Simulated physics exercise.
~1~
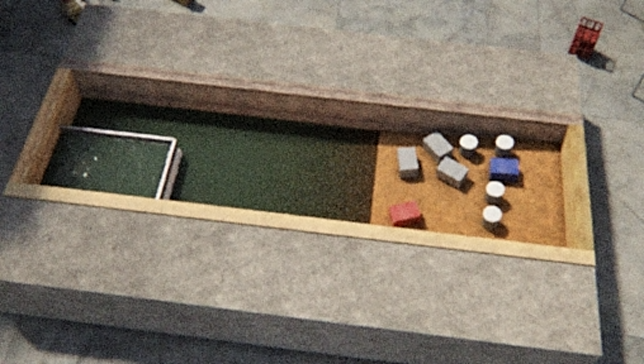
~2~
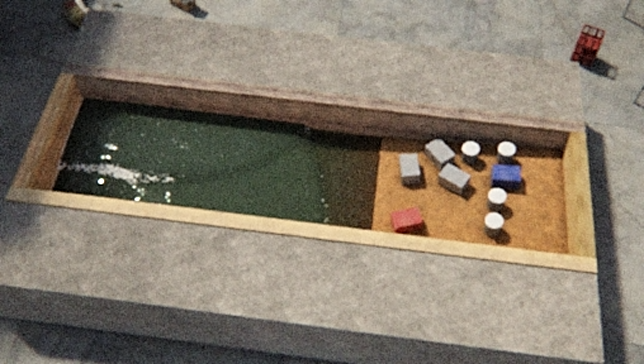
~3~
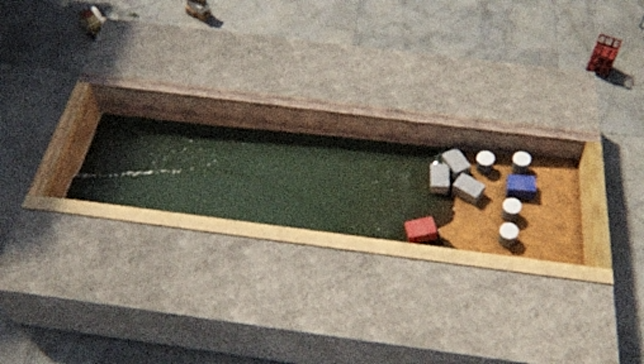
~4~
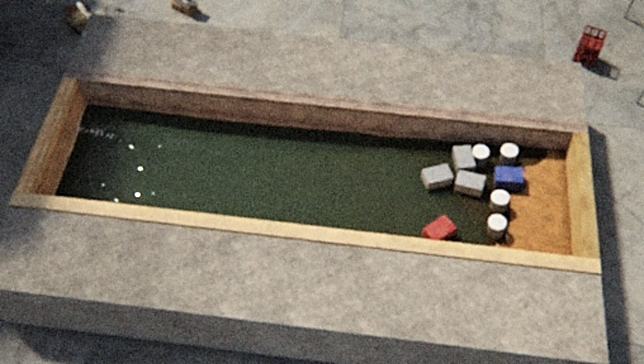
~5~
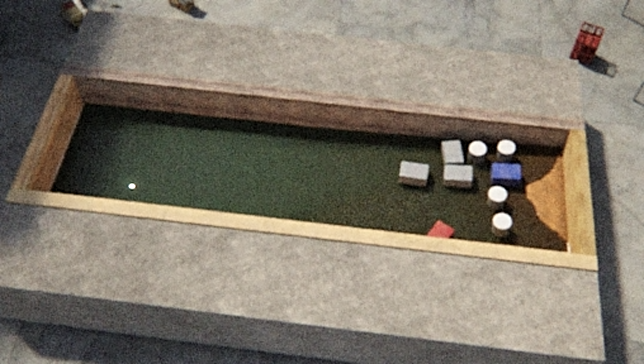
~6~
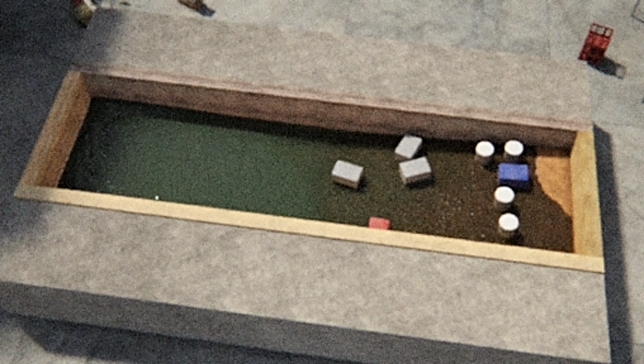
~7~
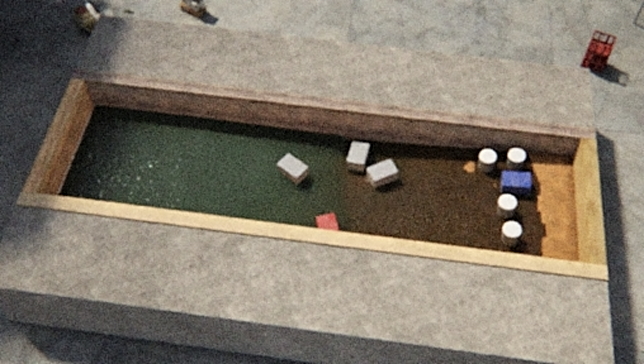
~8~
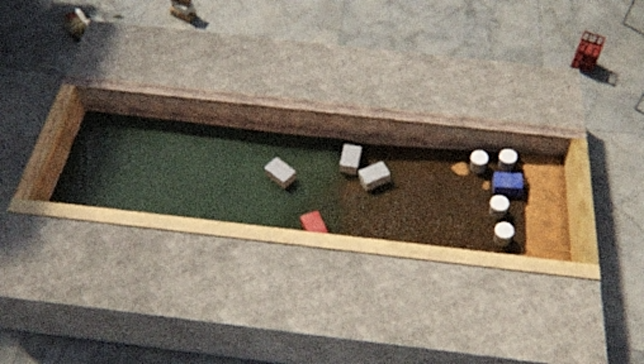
Water sweeps right, then draws back left, carrying grey and red crates with it.
